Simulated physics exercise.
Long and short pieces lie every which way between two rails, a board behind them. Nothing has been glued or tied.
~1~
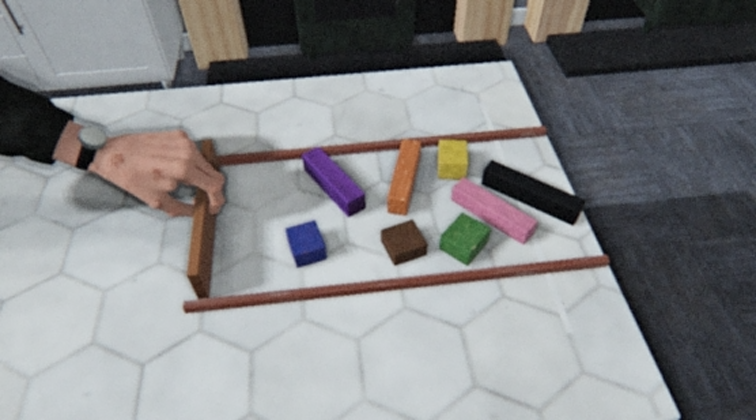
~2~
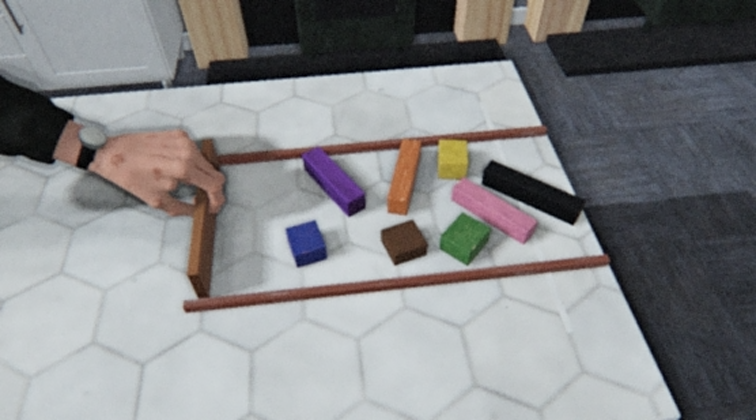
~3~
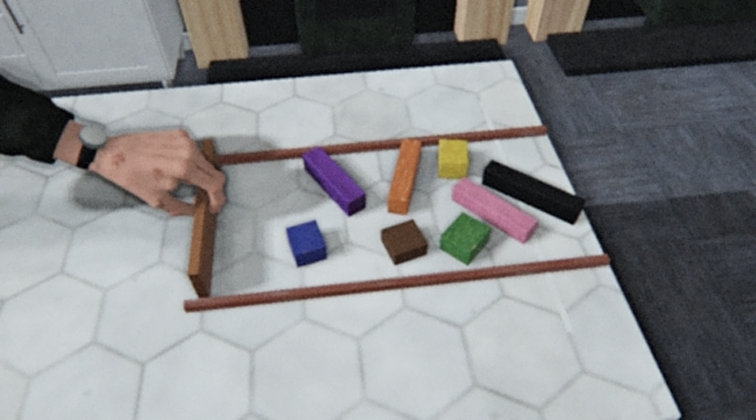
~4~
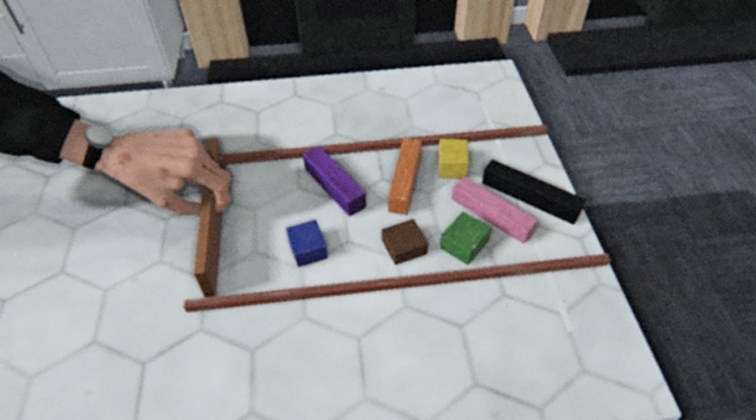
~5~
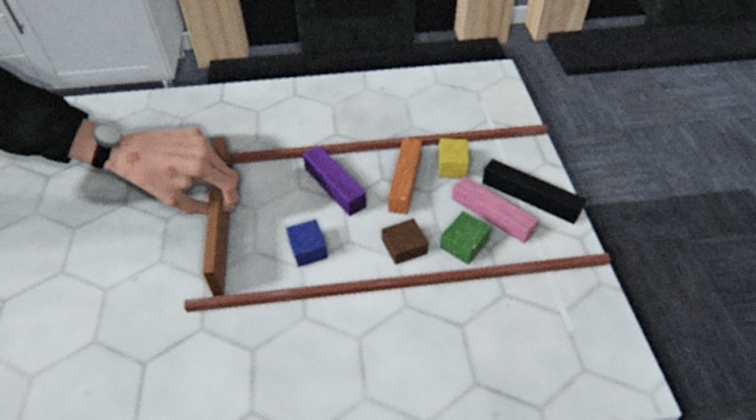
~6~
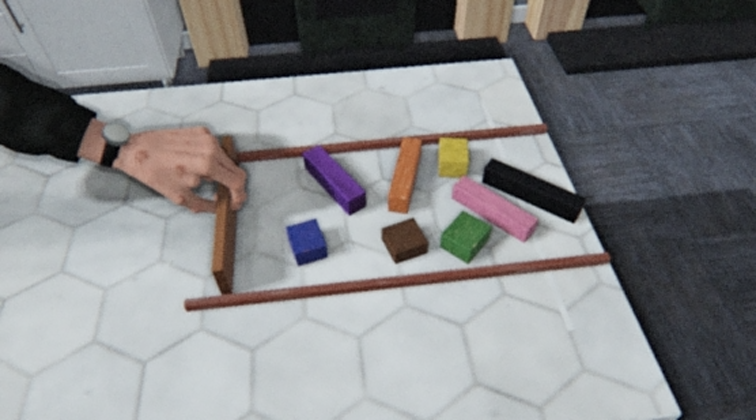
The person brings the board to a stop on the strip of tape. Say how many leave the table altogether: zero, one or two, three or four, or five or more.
Honestly, a fair few fall - three or four of them.
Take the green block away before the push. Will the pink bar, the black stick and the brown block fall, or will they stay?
Note: Pink bar is off by the end; black stick is off by the end; brown block is on by the end.
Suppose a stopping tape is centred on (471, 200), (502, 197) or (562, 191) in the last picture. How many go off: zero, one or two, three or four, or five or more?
Falls: Zero; three to four; five or over.
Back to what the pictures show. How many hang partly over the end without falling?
Things overhanging at the end: 2.
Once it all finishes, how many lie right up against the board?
At rest, 2 are in contact.
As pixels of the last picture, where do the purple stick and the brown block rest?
They end up close to (520, 162) and (587, 234).
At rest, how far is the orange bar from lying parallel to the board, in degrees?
The angle is some 0°.
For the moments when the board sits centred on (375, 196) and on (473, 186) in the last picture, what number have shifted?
Counts: 5, 8.
Early on, none off yet; black stick at rest near (532, 190); pink bar at rest near (493, 208); yellow block at rest near (453, 158).
A while later, none off yet; black stick at rest near (532, 190); pink bar moving near (498, 205); yellow block at rest near (453, 158).
Further along, none off yet; black stick travelled a little near (569, 186); pink bar travelled about its own width near (561, 198); yellow block travelled well along near (518, 149).
Finally, the number that fall off is three or four; lost, green block, pink bar and black stick.
